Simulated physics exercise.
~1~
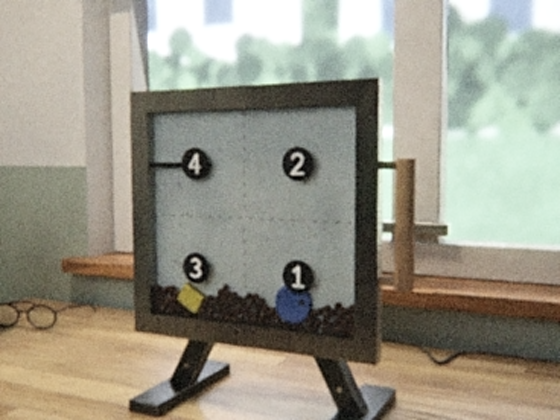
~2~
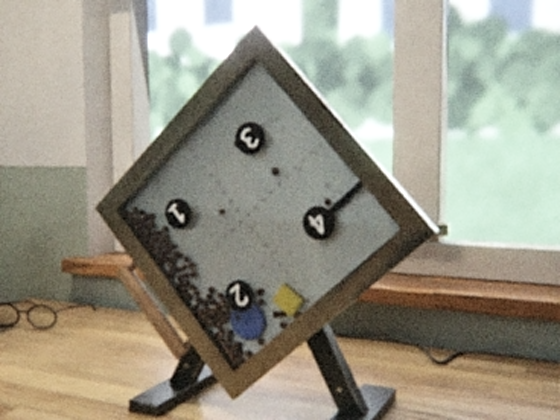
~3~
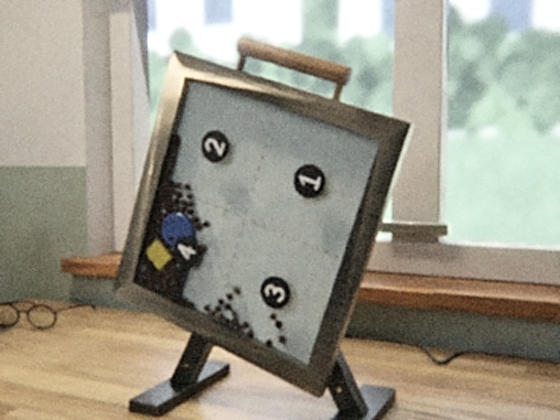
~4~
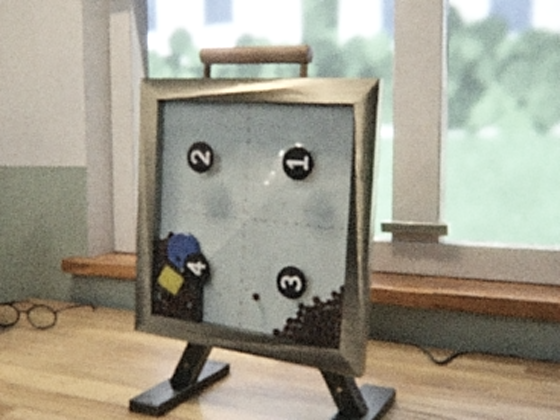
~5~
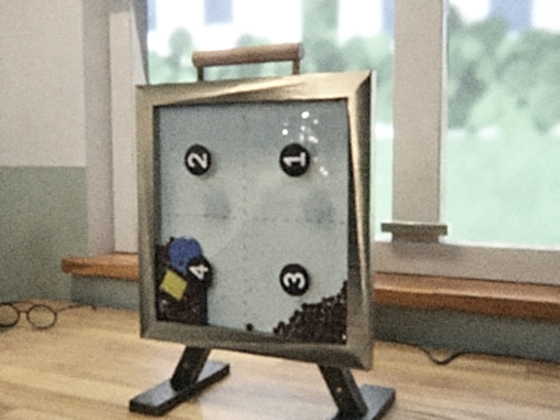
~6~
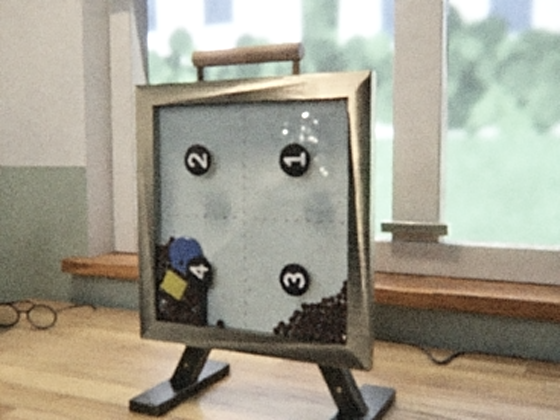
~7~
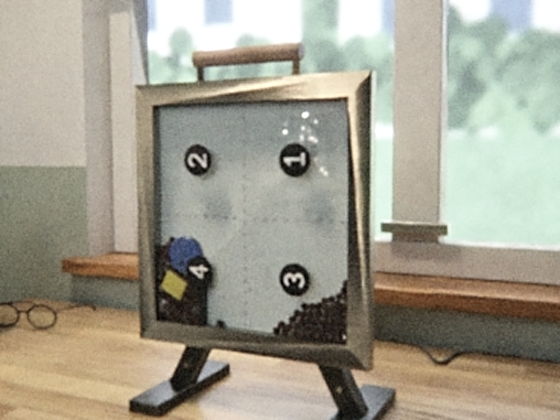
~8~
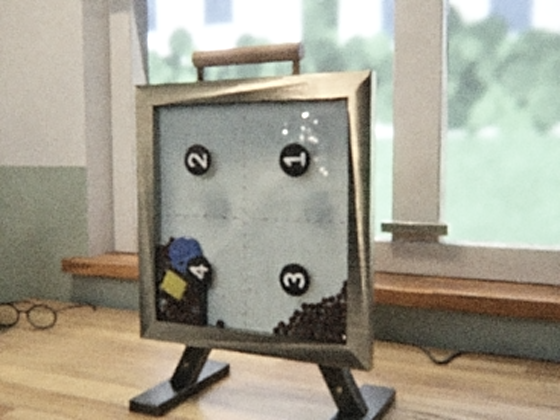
A square, shallow framed box stands on edge on dark feet atop a wooden table before a bright window, seen from the front by a still camera. Behind its pale panel, dark beads line the bottom with a yellow block at left and a blue disc at right, among four numbered black circles. The box turns clockwise through most of a circle, and the beads and coloured pieces tumble along its edges. It then swings back slightly, spilling some beads to the right. It rests upright, handle on top, with beads heaped in both lower corners and the blue disc above the yellow block at lower left.
